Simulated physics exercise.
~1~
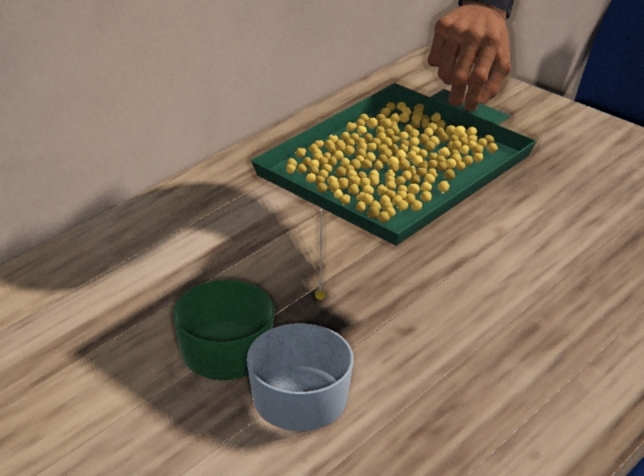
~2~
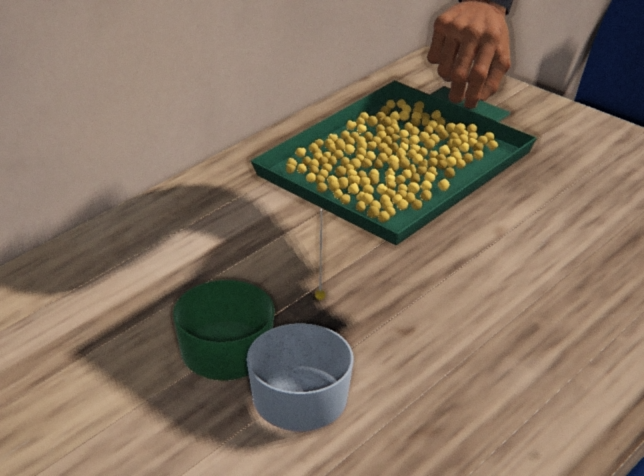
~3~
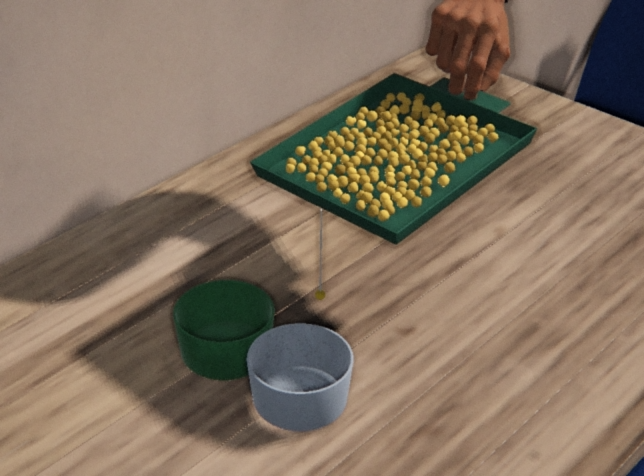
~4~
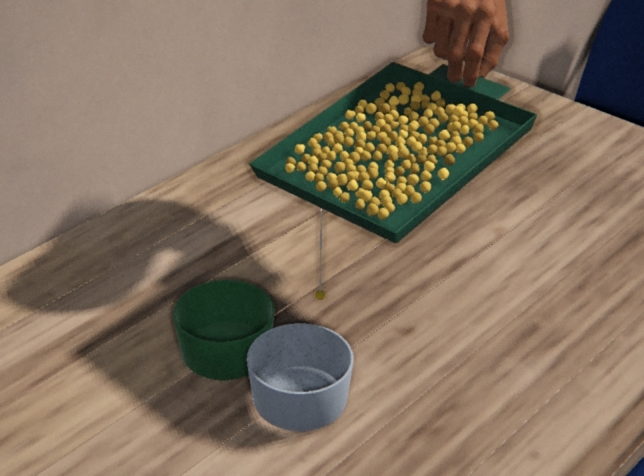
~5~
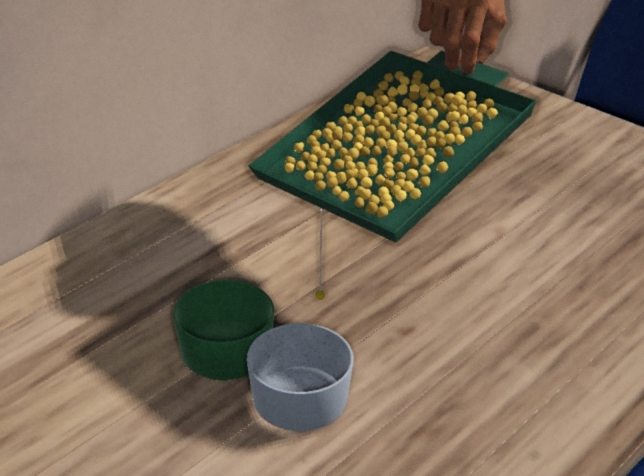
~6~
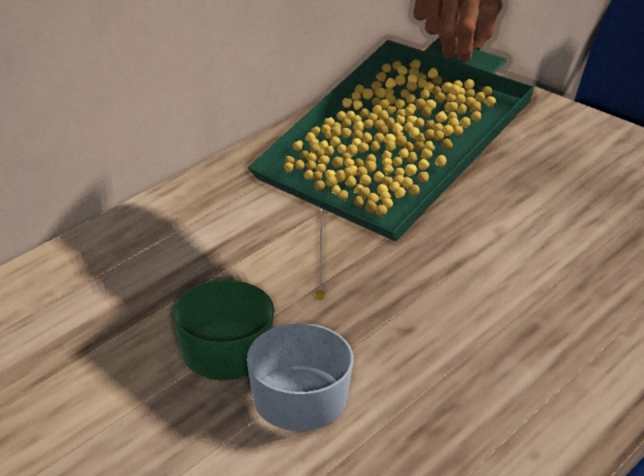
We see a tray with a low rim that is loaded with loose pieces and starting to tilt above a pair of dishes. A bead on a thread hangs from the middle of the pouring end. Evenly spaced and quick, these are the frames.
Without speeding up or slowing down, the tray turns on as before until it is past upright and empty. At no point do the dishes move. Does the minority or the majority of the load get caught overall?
The majority of it gets caught.
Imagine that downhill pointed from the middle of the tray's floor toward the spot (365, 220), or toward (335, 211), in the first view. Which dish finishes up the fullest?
In turn: The right one; right.
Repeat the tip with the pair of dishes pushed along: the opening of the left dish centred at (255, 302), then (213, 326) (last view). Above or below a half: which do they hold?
The bulk of it, then Short of half.
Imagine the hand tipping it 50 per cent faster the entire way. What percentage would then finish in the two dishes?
Around 80 in every hundred.
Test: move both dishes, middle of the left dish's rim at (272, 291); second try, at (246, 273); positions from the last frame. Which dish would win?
One: The left-side dish. Two: The left-side dish.
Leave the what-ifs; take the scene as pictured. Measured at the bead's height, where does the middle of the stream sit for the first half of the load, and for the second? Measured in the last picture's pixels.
At (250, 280) for the first part, then at (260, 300) for the others.
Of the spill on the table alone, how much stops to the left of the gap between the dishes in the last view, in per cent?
Close to 40 per cent of the spill, I think.
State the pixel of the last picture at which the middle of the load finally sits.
It settles centred around (238, 347).
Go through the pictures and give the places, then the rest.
The first picture shows corners of the pouring end at (257, 160) and (397, 229), level; middle of the load at (387, 155), puffed corn balls; left dish at (189, 351); right dish at (264, 401); bead on its thread at (320, 295).
The second picture shows corners of the pouring end at (257, 160) and (397, 229), level; middle of the load at (387, 153).
The third picture shows corners of the pouring end at (257, 161) and (396, 229), tipped barely, lowest at the left corner; middle of the load at (387, 149).
The fourth picture shows corners of the pouring end at (256, 163) and (395, 228), tipped a little, lowest at the left corner; middle of the load at (386, 143).
The fifth picture shows corners of the pouring end at (255, 165) and (394, 228), tipped a little, lowest at the left corner; middle of the load at (385, 137).
The sixth picture shows corners of the pouring end at (254, 166) and (392, 228), tipped clearly, lowest at the left corner; middle of the load at (383, 131); left dish at (189, 351); right dish at (264, 401).
Soon after the last picture, tray tipped steeply; nearly all on the tray; a stray few in the air.
A little later, tray tipped past a quarter turn; nearly all on the tray; a stray few in the right dish.
Later still, tray tipped past a quarter turn; about a quarter in the right dish; about half in the left dish; about a quarter outside both.
At rest, tray tipped past a quarter turn; about a quarter in the right dish; about half in the left dish; about a quarter outside both.
